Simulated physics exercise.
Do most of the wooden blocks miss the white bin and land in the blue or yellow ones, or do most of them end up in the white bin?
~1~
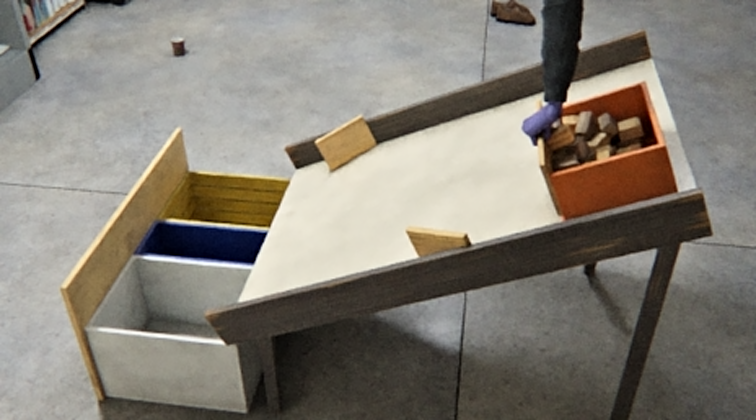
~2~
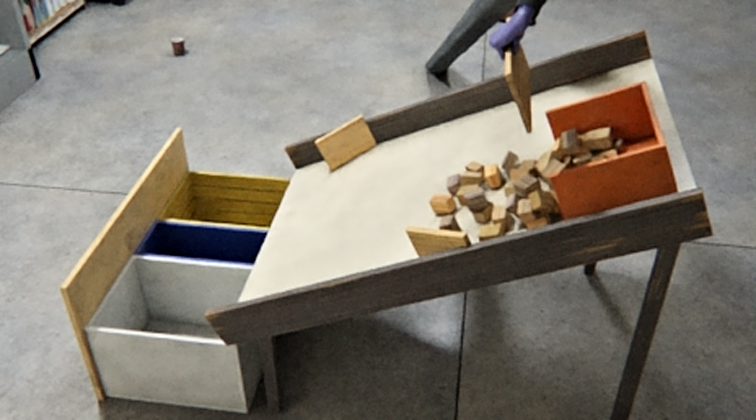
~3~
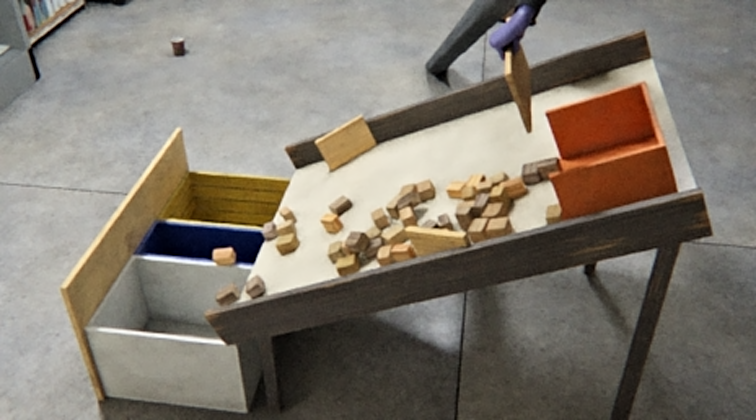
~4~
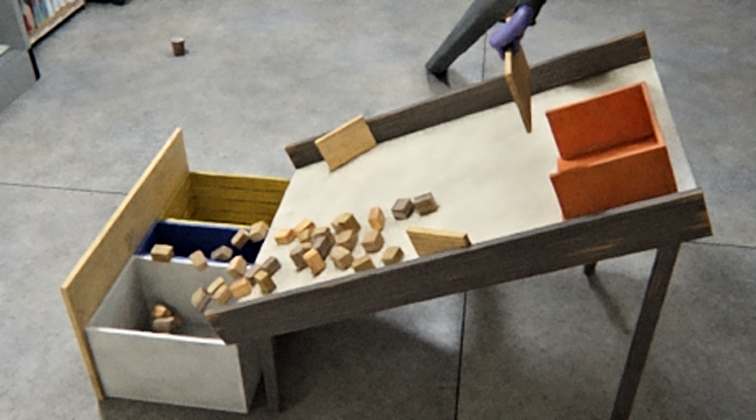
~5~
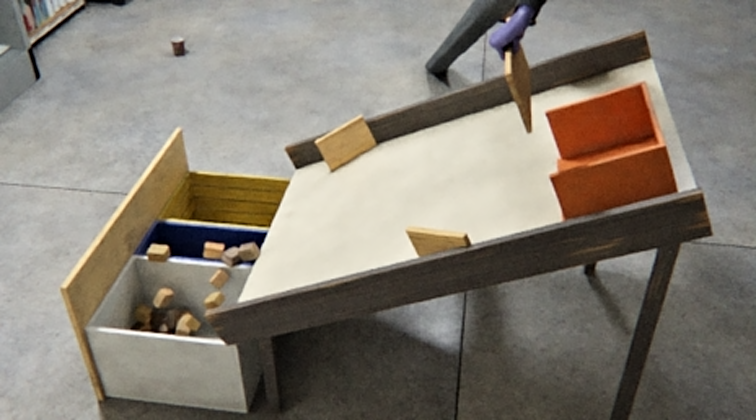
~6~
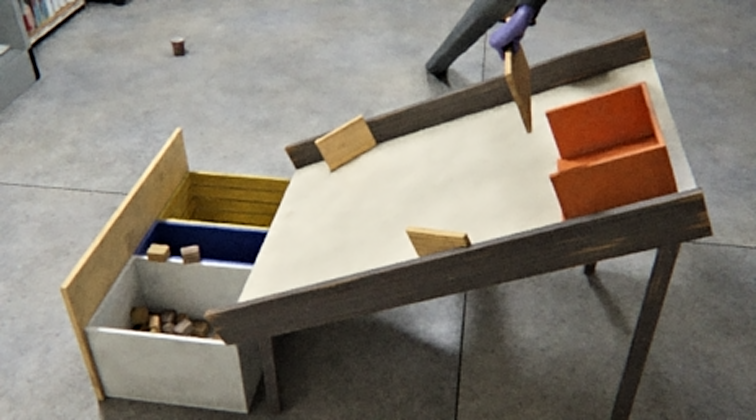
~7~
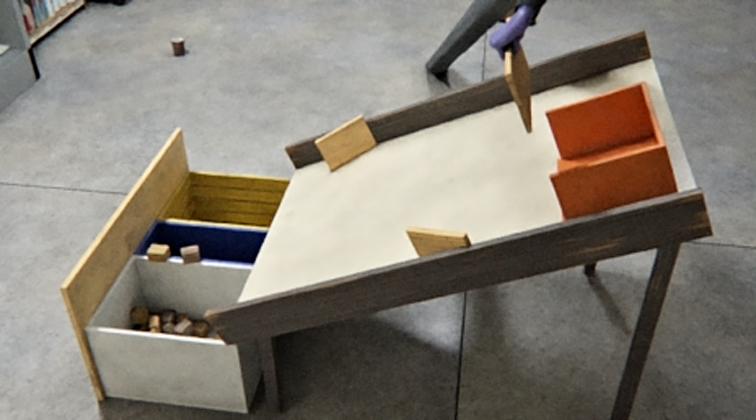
Most of them end up in the white bin, the one closest to the viewer, while a smaller share lands in the blue bin.
